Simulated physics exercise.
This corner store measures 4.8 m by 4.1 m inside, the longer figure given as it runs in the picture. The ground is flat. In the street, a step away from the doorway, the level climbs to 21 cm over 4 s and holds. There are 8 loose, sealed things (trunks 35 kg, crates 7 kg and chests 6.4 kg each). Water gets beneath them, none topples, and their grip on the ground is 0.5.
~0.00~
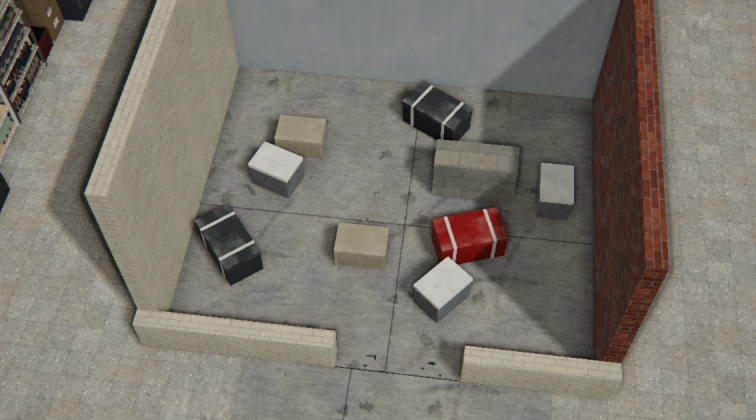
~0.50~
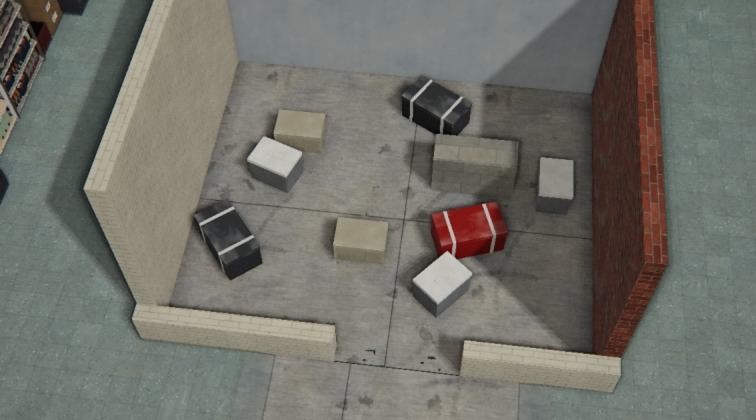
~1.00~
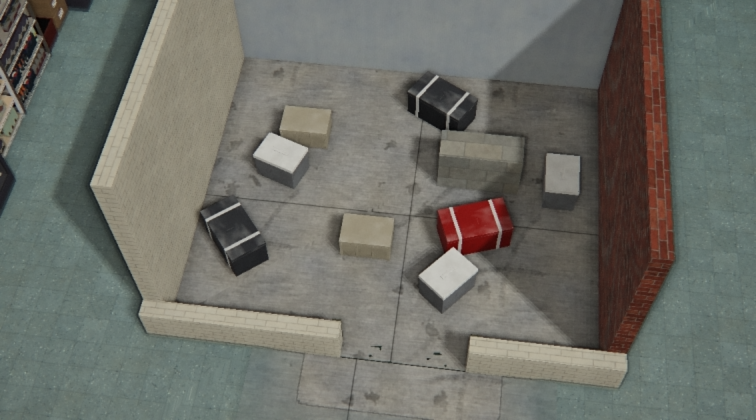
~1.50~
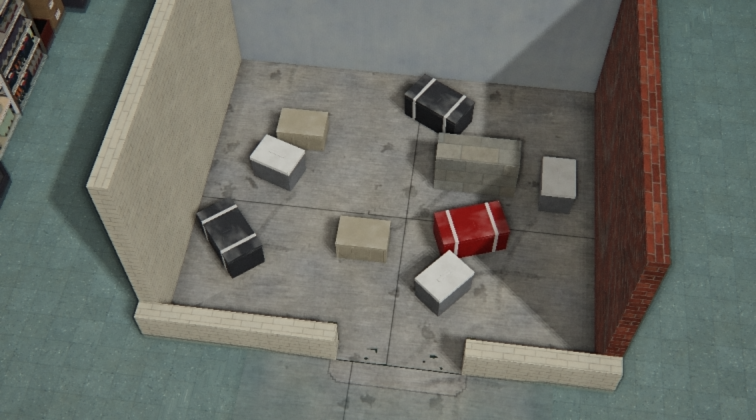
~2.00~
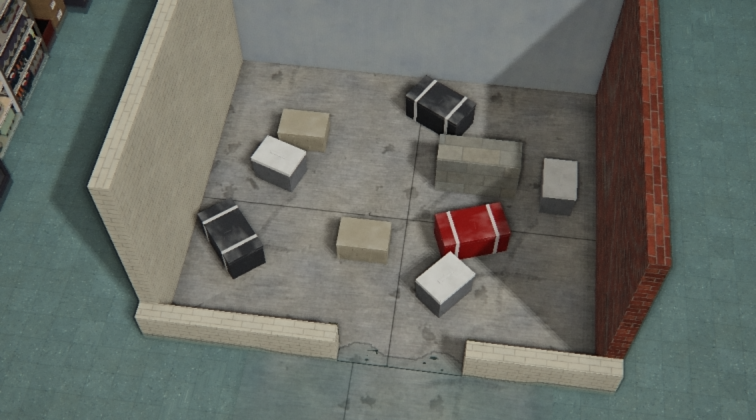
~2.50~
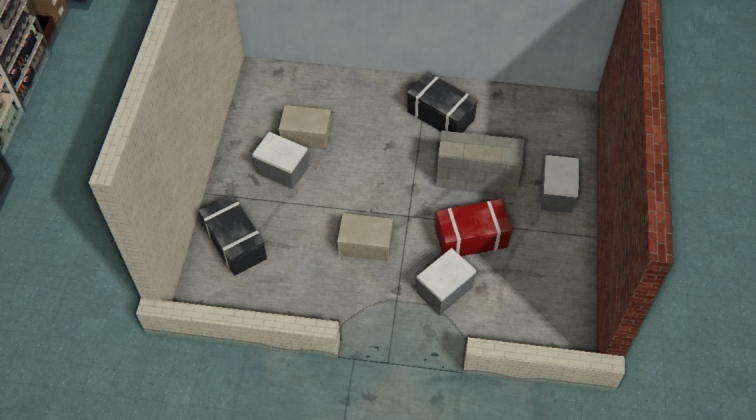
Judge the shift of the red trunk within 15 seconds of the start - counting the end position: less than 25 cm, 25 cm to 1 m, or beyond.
Red trunk slides a little.
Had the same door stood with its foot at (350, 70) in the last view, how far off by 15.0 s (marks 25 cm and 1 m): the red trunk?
Then the red trunk is nudged along.
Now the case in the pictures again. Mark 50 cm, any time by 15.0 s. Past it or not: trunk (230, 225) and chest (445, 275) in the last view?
In that order: Short of it, more.
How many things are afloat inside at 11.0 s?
At that moment 5.
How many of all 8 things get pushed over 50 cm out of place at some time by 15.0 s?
That makes 6.
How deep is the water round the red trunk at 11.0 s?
Roughly 7 cm.
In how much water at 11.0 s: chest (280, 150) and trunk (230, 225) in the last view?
About 9 and 7 cm.
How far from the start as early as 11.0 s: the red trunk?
Roughly 50 cm by then.
After 3.5 s the red trunk is near (474, 221), 0.0 m from its start, aground; 0 afloat.
After 6.8 s the red trunk is near (481, 189), 0.5 m from its start, aground; 4 afloat.
After 11.0 s the red trunk is near (481, 188), 0.5 m from its start, aground; 5 afloat.
After 15.0 s the red trunk is near (479, 186), 0.5 m from its start, afloat; 8 afloat.
